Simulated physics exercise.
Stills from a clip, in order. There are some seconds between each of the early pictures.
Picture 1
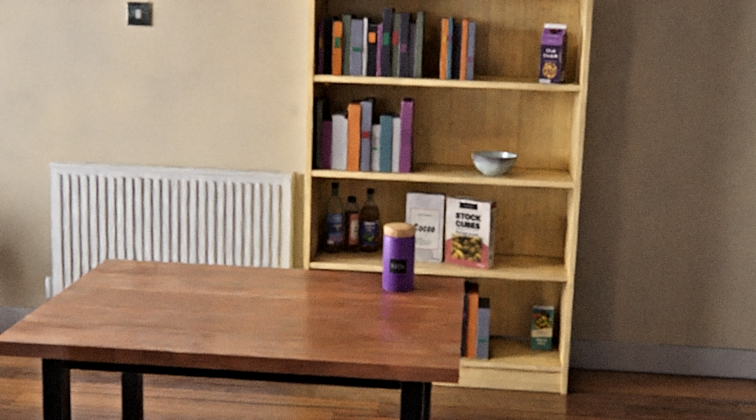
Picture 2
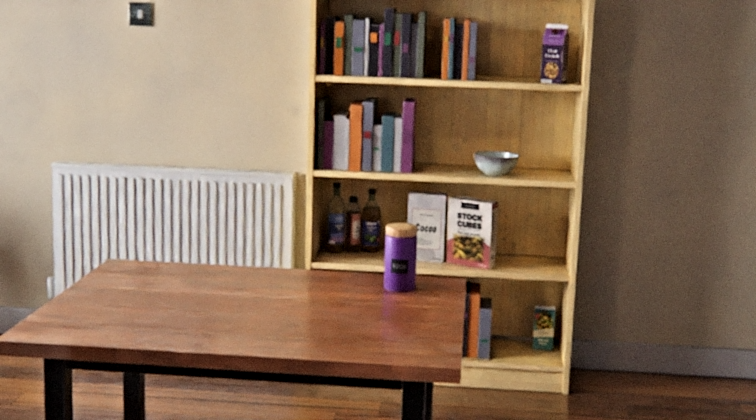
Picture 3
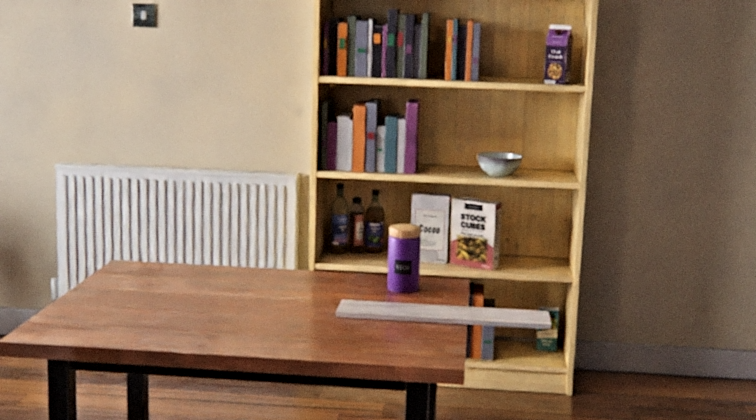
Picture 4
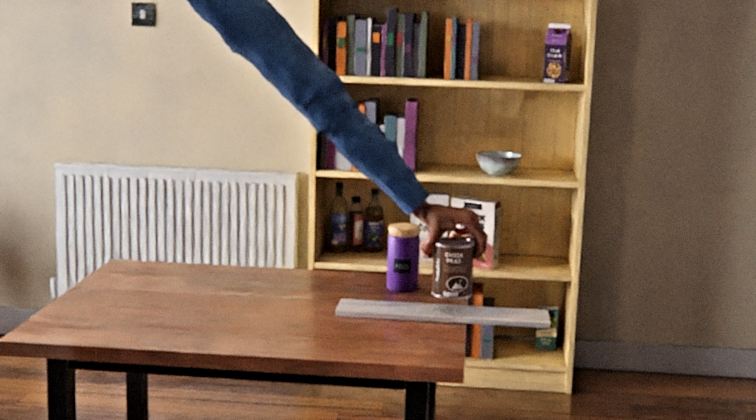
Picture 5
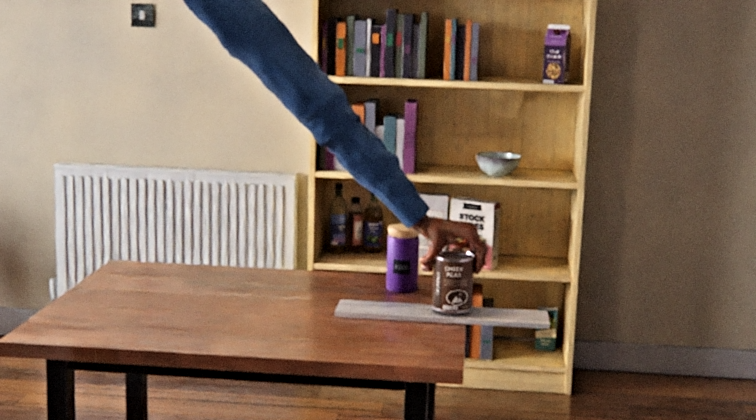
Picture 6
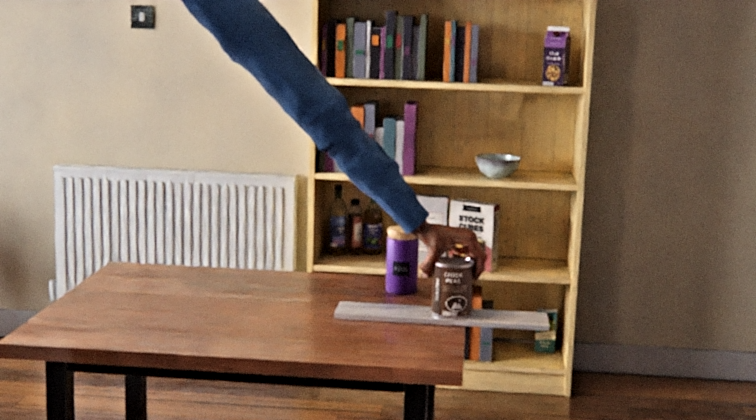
At the start, a purple canister stands on a wooden table before a bookshelf and a white radiator. A pale board then appears lying across the table's right end, jutting past the edge. An arm in a blue sleeve lowers a brown tin onto the board, its hand still holding the tin.
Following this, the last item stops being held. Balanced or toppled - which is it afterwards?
Remains on the table.
Then, 0.80 s past the last view, nothing moves.
Then, 1.70 s past the last view, brown tin resting near (452, 288).
Finally, all 3 still in place. Final places as the last picture's camera would see them, brown tin near (452, 288). The board stays on the table.
